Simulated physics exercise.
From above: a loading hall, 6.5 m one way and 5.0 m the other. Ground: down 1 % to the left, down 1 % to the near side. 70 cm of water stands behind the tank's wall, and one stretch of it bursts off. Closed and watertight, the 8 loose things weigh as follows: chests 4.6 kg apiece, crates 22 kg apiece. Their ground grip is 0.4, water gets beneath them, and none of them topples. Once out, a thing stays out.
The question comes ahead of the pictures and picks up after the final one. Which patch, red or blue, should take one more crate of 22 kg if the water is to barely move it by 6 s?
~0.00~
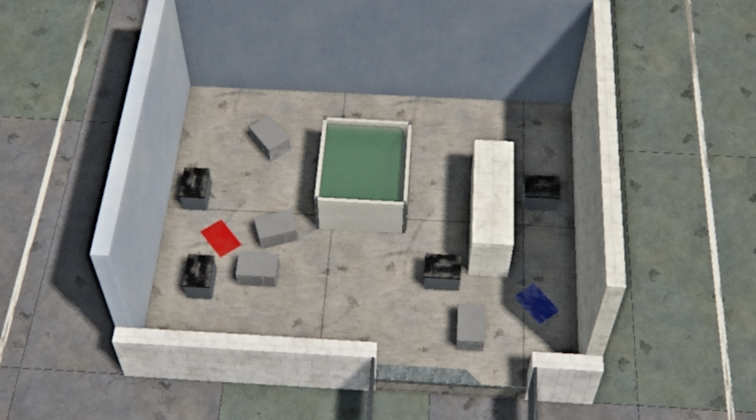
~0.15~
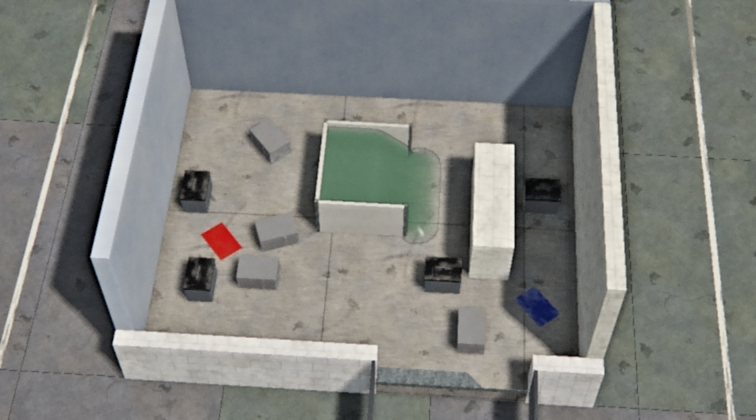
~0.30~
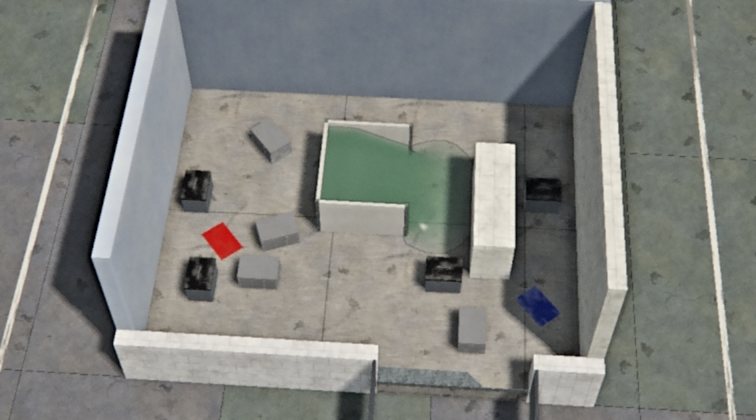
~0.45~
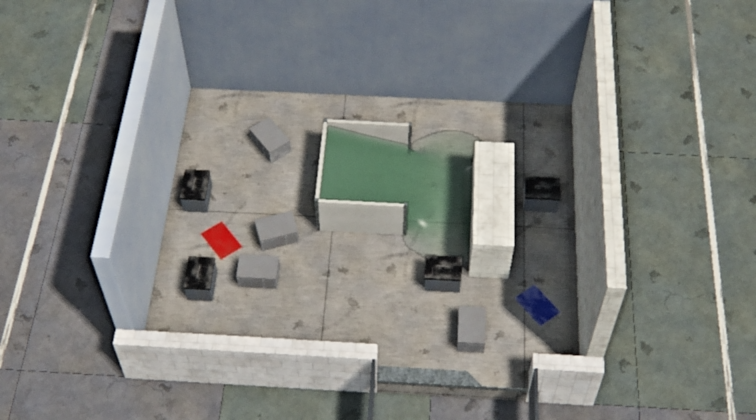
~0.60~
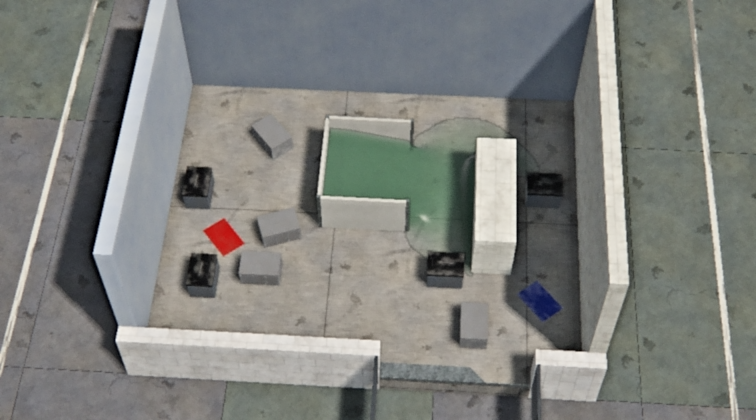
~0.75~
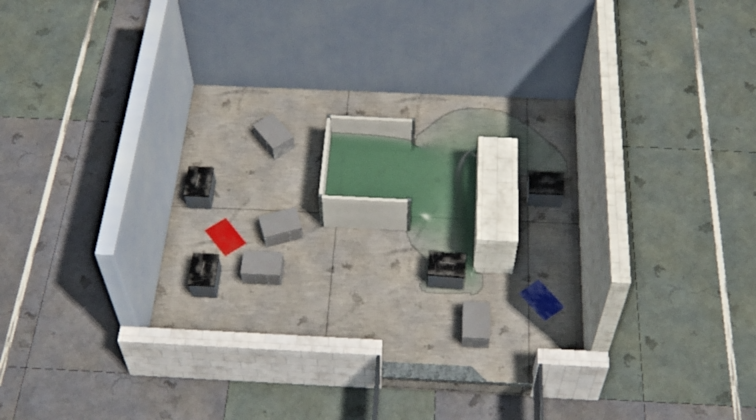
Red.
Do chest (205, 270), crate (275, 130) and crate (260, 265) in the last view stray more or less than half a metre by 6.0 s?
Taking them in order, the first is below the mark, the second below the mark and the third below the mark.
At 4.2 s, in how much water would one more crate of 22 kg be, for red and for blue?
Depth in order asked: 0 cm, then 7 cm.
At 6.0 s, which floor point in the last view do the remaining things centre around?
The centre is close to (297, 260).
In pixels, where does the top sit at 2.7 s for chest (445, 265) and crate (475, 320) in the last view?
I'd say close to (280, 322) and close to (487, 368).
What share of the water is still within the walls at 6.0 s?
Around 74 % of the water.
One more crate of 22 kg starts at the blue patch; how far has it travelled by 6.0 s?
About 140 cm.
After 1.2 s on red it would be 0 cm off in 0 cm of water; on blue it would be 0 cm off in 0 cm of water.
After 2.7 s on red it would be 0 cm off in 0 cm of water; on blue it would be 0 cm off in 0 cm of water.
After 4.2 s on red it would be 0 cm off in 0 cm of water; on blue it would be 69 cm off in 7 cm of water.
After 6.0 s on red it would be 0 cm off in 1 cm of water; on blue it would be 140 cm off in 5 cm of water.
